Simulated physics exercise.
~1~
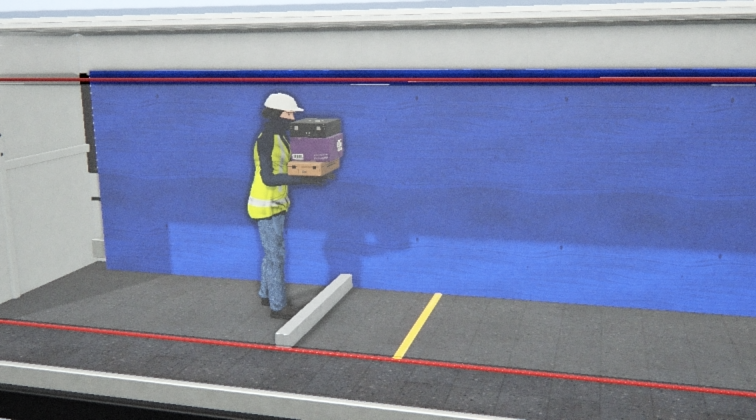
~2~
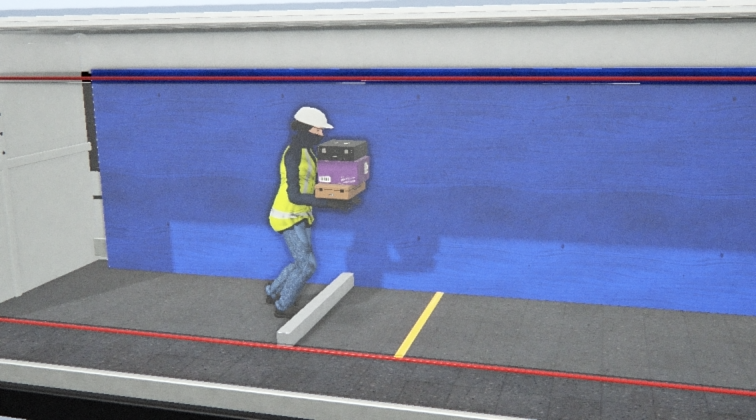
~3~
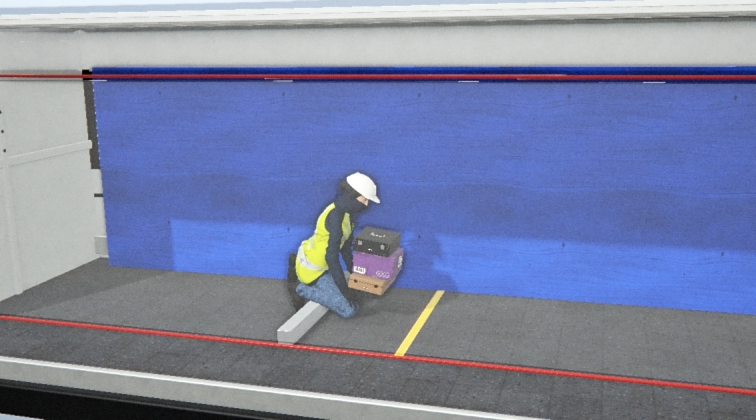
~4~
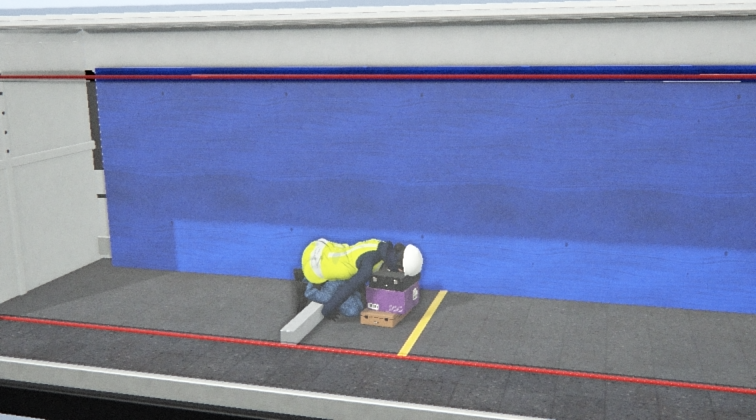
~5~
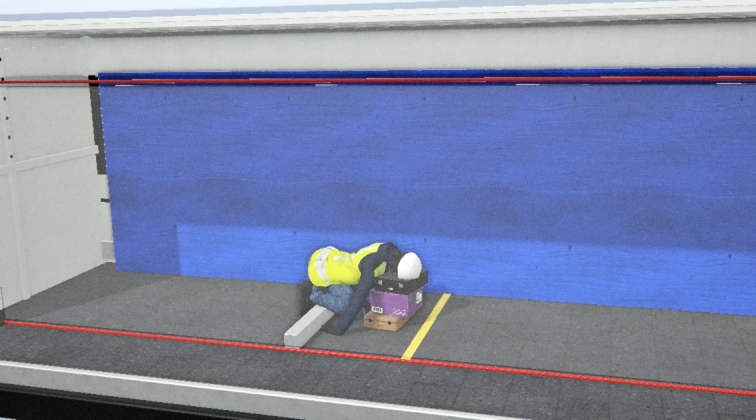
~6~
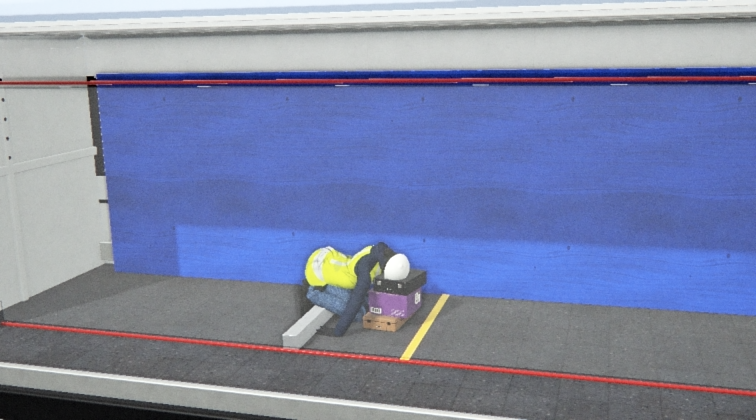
In this clip, a limp figure in a white helmet and yellow vest, holding three stacked boxes, pitches rightward over a low grey rail and crumples, ending slumped against the stack, with the black, purple and brown boxes resting short of the yellow line.
